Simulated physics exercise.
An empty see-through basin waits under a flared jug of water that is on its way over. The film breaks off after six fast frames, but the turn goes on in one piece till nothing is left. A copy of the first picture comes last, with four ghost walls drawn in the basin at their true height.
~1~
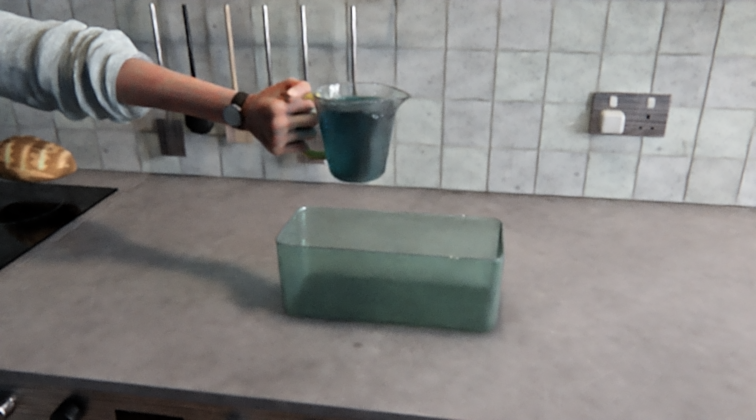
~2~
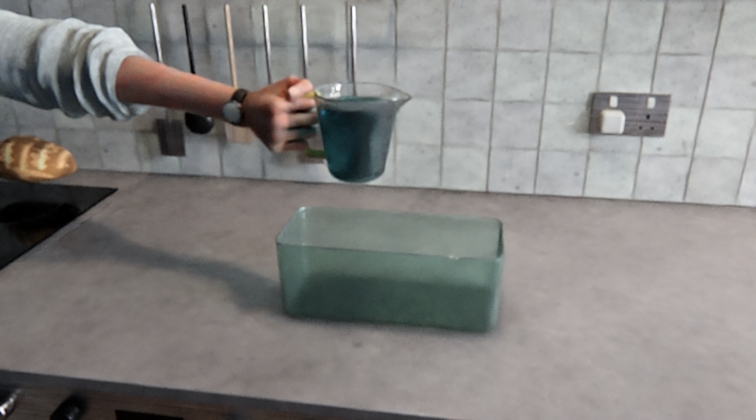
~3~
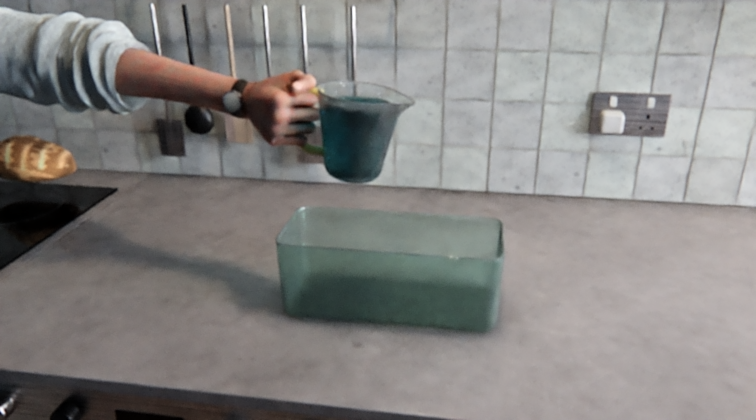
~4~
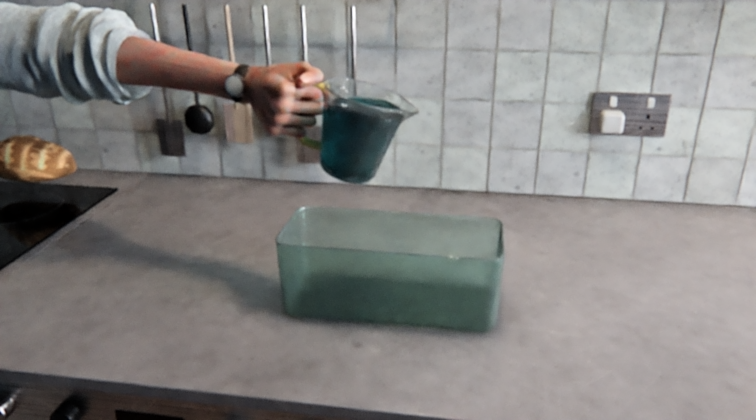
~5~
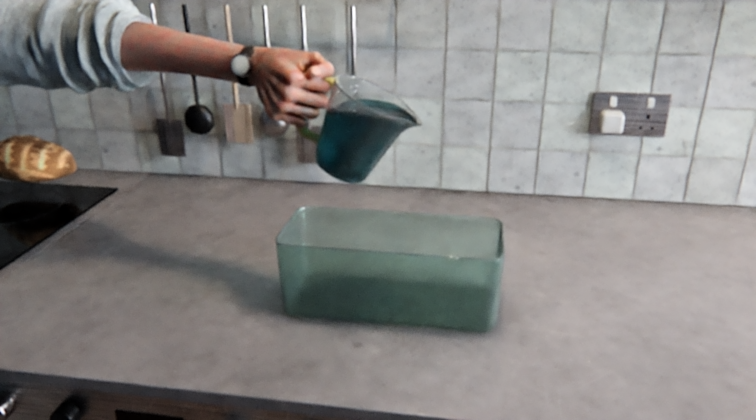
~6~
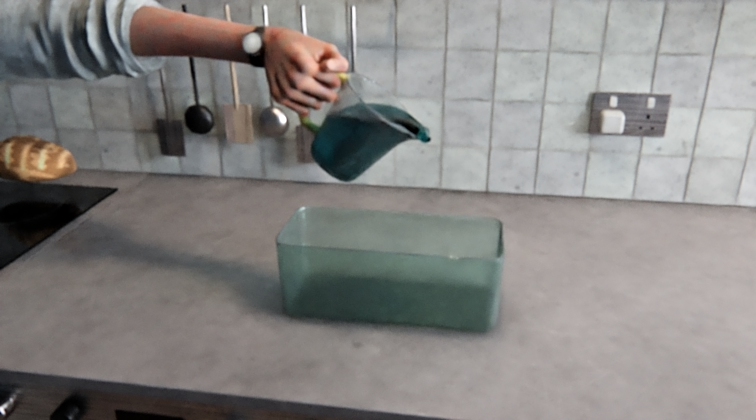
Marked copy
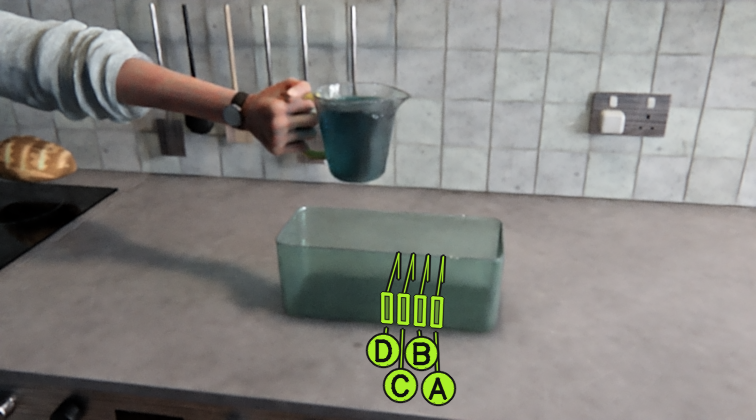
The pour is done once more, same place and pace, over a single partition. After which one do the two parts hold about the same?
Use slot A.
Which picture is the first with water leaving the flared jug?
In picture 6.
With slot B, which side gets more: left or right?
More ends on the right.
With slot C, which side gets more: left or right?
The right side.
In lime, A at (435, 332); B at (419, 331); C at (402, 329); D at (386, 328).
Choosing A, about 49 % ends left of the wall and 48 % right of it.
Choosing B, about 17 % ends left of the wall and 81 % right of it; 3 % is lost outside.
Choosing C, about 8 % ends left of the wall and 89 % right of it; 3 % is lost outside.
Choosing D, about 7 % ends left of the wall and 90 % right of it; 3 % is lost outside.
